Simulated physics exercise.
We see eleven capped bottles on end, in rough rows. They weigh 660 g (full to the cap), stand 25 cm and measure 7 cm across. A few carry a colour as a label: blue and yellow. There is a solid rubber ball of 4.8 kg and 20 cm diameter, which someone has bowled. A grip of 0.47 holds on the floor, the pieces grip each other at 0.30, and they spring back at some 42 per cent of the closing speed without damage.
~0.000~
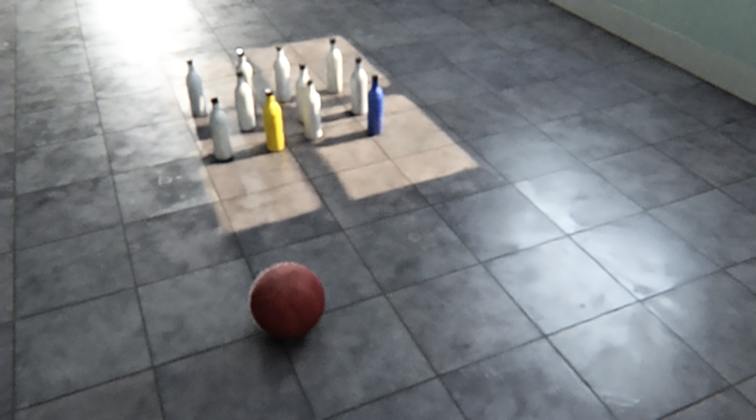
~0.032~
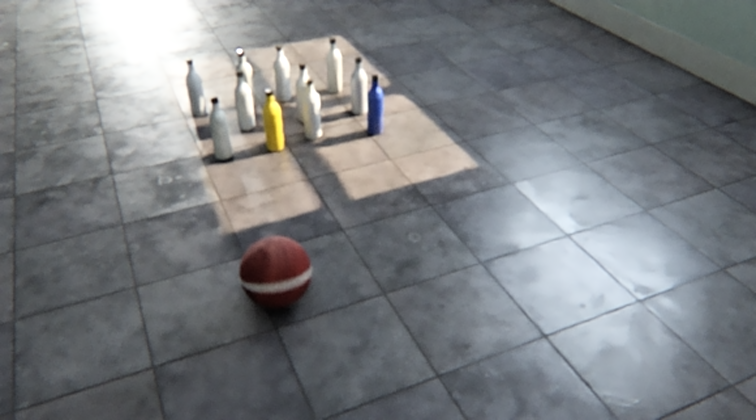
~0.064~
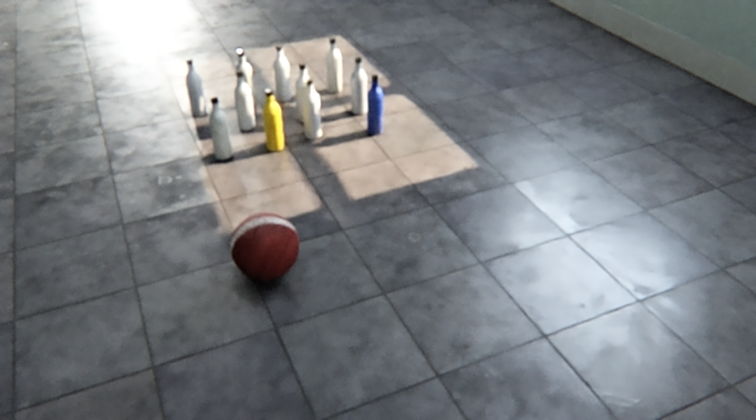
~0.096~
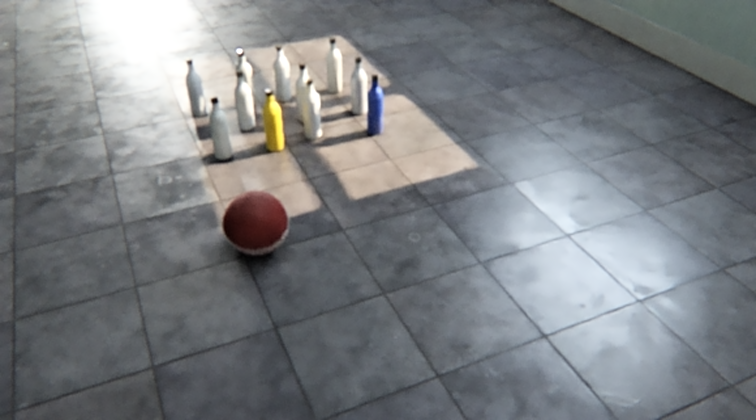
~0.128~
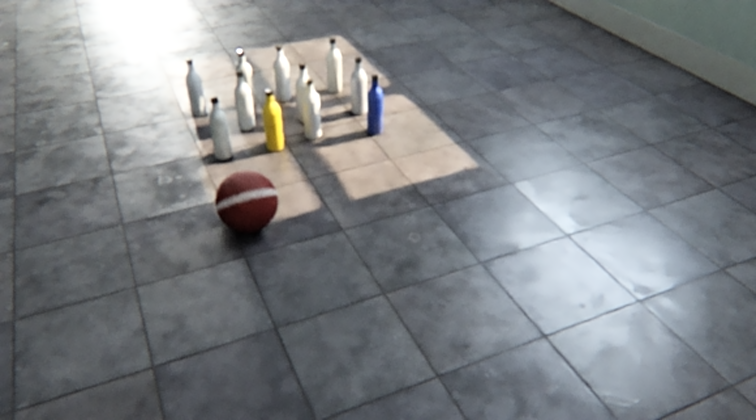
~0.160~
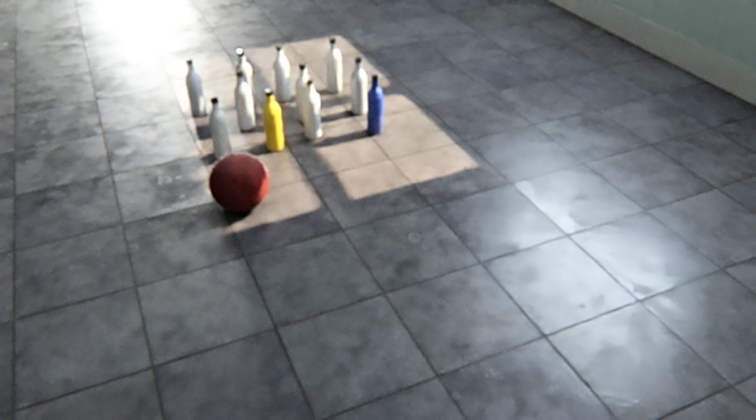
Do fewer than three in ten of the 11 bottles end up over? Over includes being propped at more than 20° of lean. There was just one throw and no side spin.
Yes, less than three tenths go over.
By 0.50 s, ball still moving; 2 of the 11 bottles over.
When it is over (1.4 s), ball rolling away; 2 of the 11 bottles over; blue bottle unmoved; yellow bottle unmoved. That is 18 per cent. In pixels of the last frame, middles, blue bottle near (375, 104), yellow bottle near (272, 120).
